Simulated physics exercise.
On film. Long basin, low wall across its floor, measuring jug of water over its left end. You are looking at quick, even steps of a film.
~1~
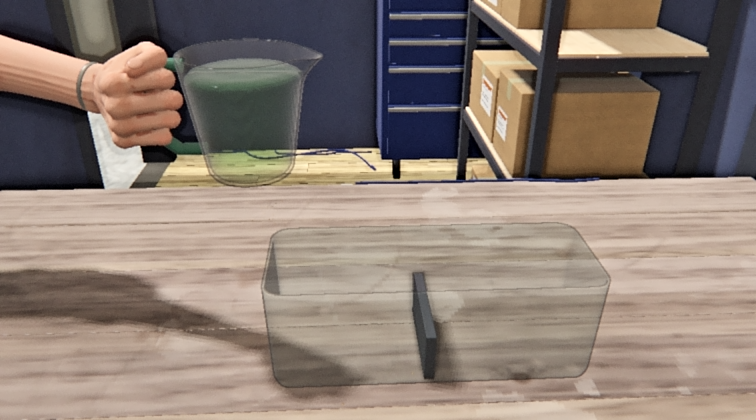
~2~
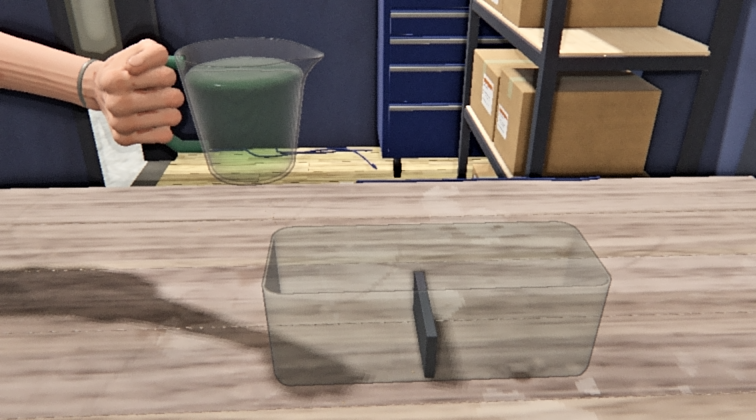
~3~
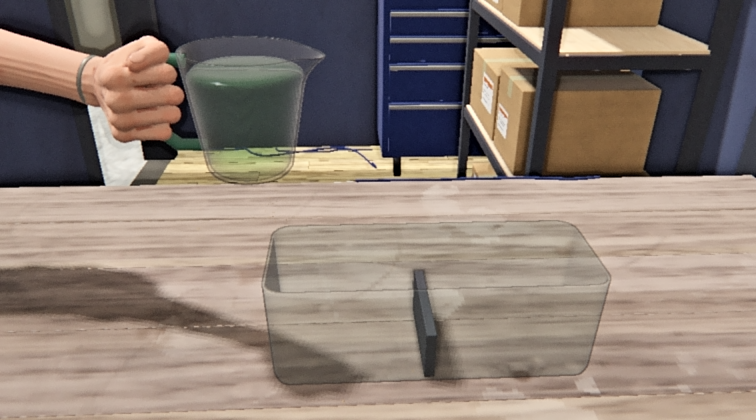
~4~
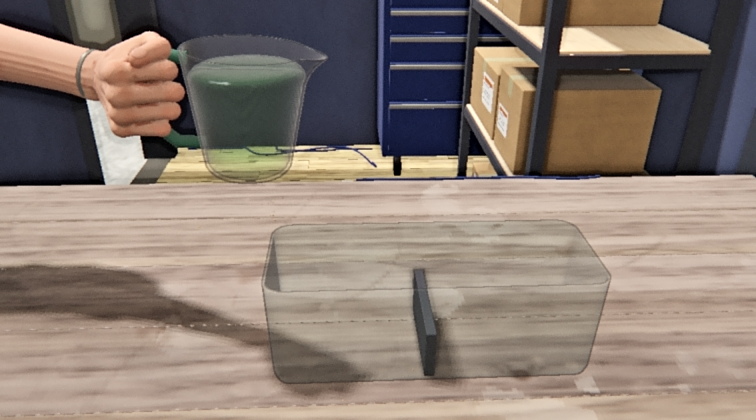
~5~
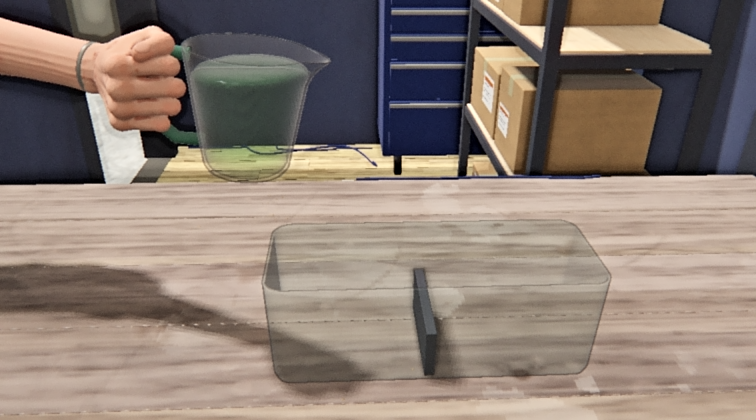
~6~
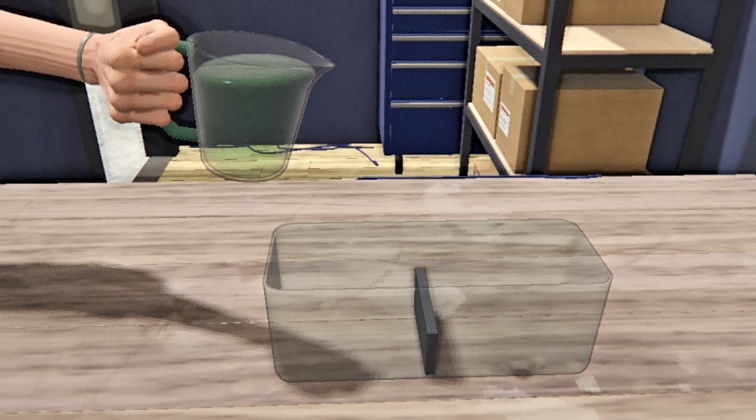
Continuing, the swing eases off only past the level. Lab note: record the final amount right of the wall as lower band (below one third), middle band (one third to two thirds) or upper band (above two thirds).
Recorded: Lower band.
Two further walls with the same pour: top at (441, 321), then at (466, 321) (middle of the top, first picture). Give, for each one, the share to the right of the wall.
10 %, then 10 %.
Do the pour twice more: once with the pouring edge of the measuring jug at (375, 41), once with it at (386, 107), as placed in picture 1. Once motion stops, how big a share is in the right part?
It works out to around 75 % and then around 70 %.
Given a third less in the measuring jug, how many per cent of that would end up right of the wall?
Near 0 in a hundred.
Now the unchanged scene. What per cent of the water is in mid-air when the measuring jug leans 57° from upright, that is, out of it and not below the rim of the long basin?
Some 15 per cent, I'd say.
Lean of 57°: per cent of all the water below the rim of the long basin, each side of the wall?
About 5 per cent on the left and 0 on the right.
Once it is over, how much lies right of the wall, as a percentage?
About 10 per cent.
A moment on, the measuring jug is tipped part way and 78 per cent is still to pour, 6 is left of the wall and 0 right of it.
Next, the measuring jug is tipped on its side and 23 per cent is still to pour, 52 is left of the wall and 6 right of it.
Then the measuring jug is tipped right over and 1 per cent is still to pour, 88 is left of the wall and 7 right of it.
Later the measuring jug is tipped right over and 0 per cent is still to pour, 89 is left of the wall and 8 right of it.
At rest 89 per cent lies left of the wall, 8 right of it and 3 outside.
